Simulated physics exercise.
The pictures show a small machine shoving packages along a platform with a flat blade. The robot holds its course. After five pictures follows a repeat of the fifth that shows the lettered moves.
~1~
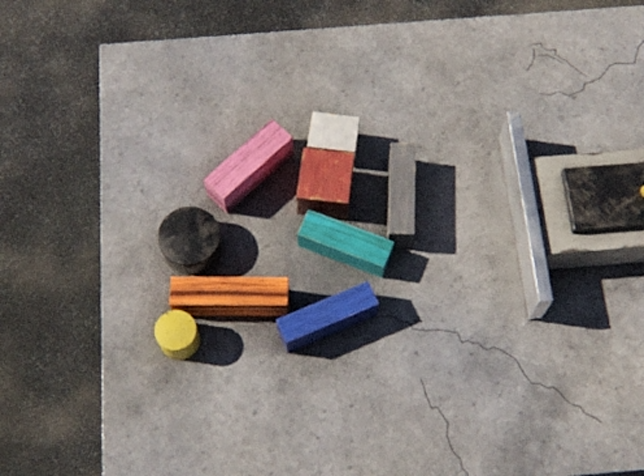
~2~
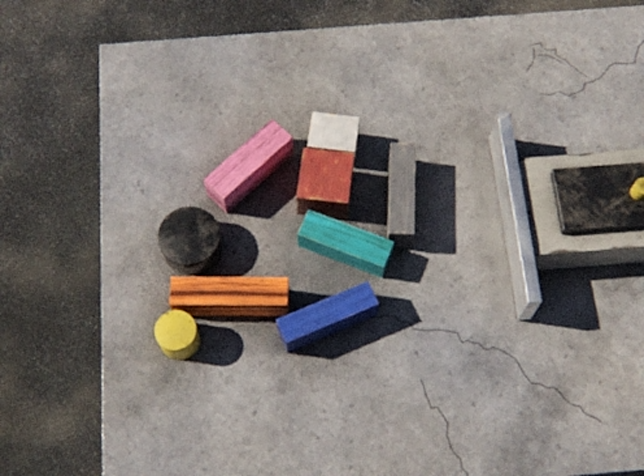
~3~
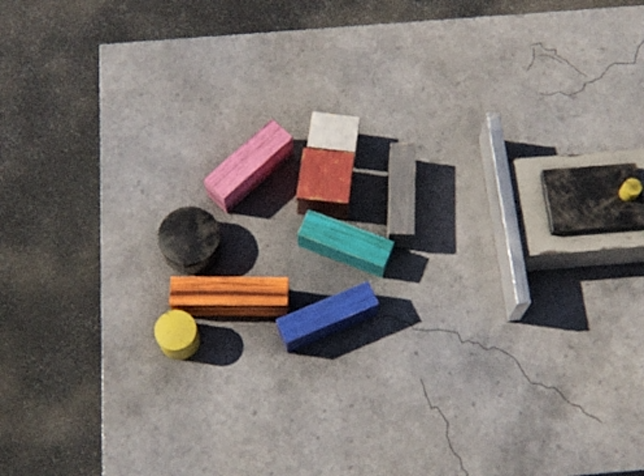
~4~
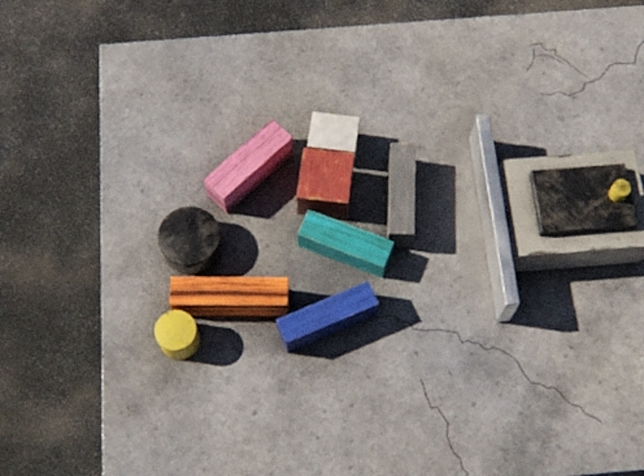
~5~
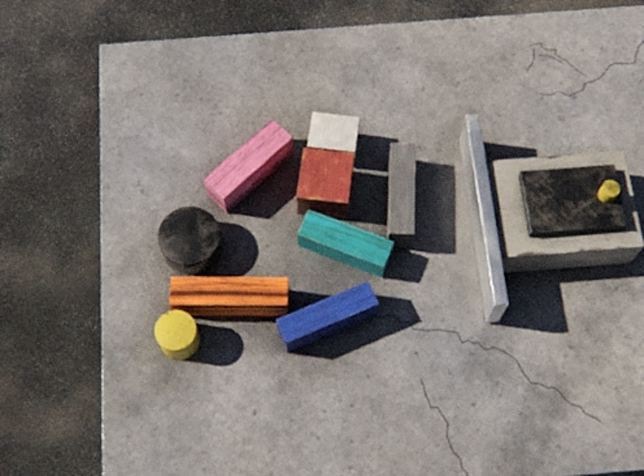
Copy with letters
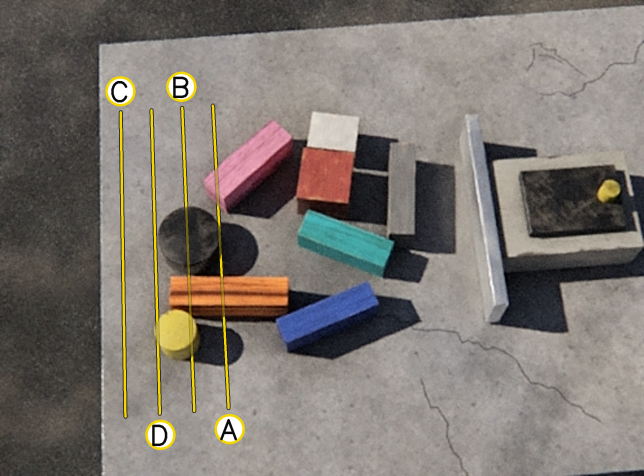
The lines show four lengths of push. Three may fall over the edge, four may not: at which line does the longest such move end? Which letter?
At D, and not beyond.
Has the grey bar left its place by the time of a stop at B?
By then, yes.
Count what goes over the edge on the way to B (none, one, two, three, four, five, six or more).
By then, one.
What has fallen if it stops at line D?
The black canister goes over.
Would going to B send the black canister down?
By then, yes.
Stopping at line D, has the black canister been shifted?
Yes.
On the marked copy, A at (220, 248); B at (188, 251); C at (123, 256); D at (155, 253).
Following D. Soon after the start, robot (445, 209); white crate (316, 135); blue stick (316, 319).
Later, robot (325, 219); black canister (136, 238); orange stick (168, 300).
In the end, robot (233, 226); black canister over the edge; red crate (99, 193); one fallen.
As for the rest, A is within the limit but short; B is within the limit but short; C drops four.
